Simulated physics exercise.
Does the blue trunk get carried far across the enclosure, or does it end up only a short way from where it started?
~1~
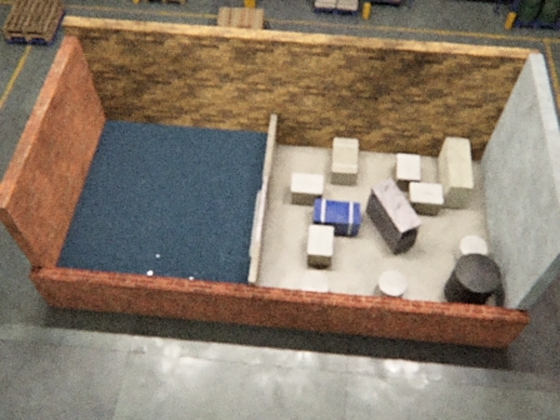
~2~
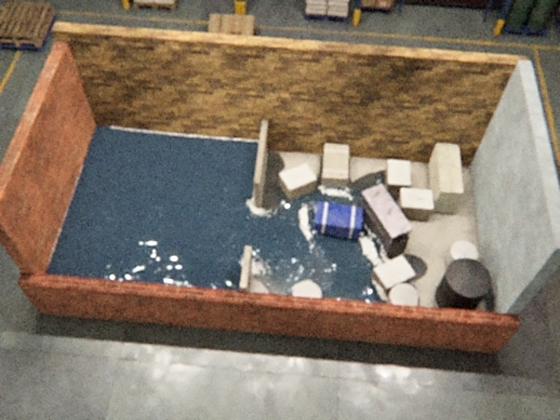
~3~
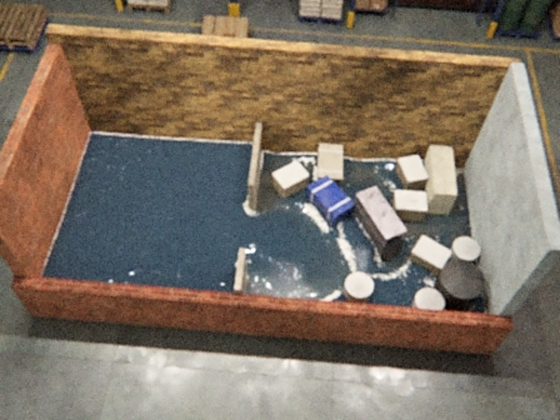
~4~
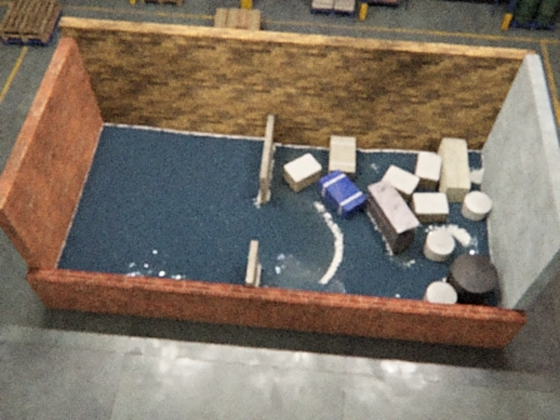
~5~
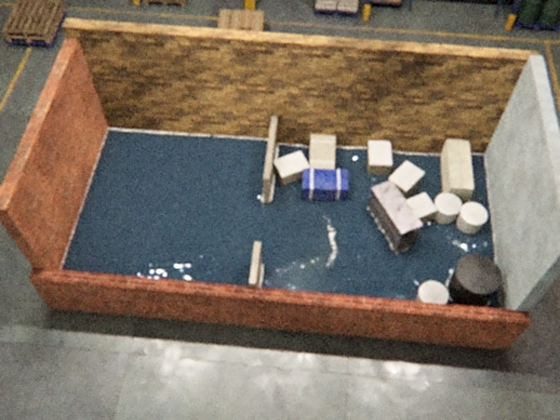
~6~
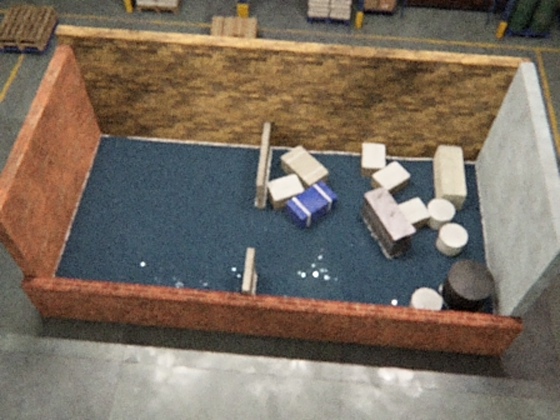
The blue trunk ends up only a short way from where it started. It turns and drifts slightly left toward the partition, finishing beside a couple of pale boxes.
